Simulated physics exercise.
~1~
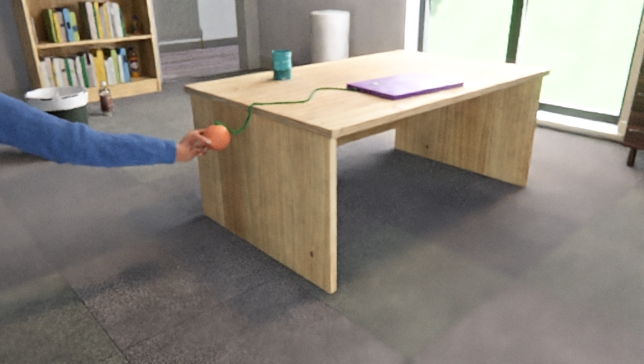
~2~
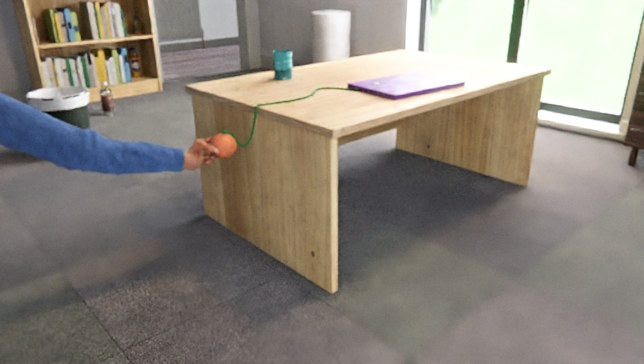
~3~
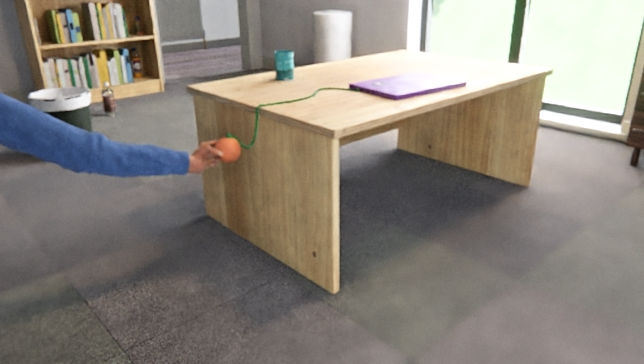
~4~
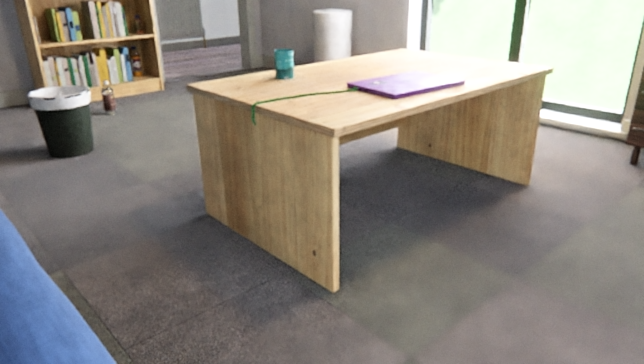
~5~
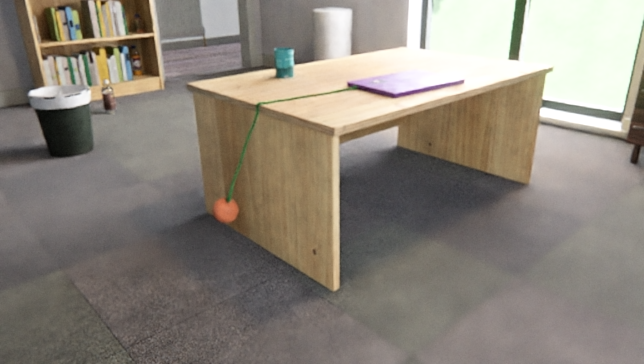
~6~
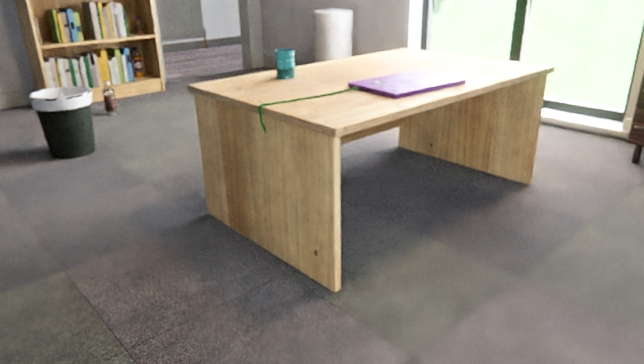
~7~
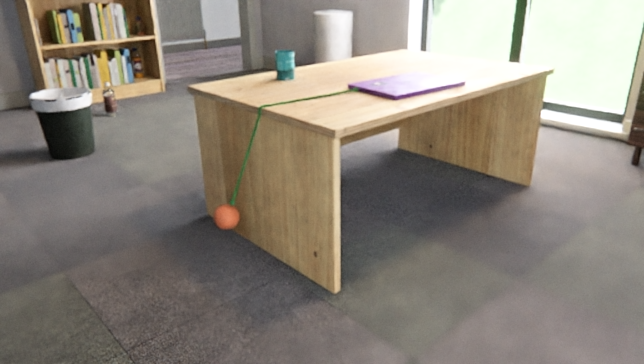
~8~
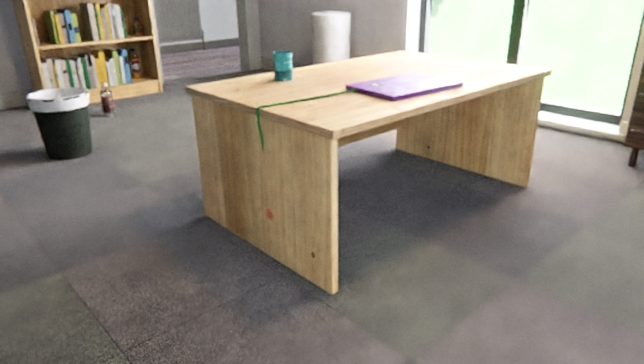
The clip shows a blue-sleeved hand holding an orange beside a wooden desk, a green shoelace running from it to a purple laptop. The hand lets go and withdraws, and the orange dangles above the floor, slipping in and out of view, while the laptop and turquoise cup stay put.
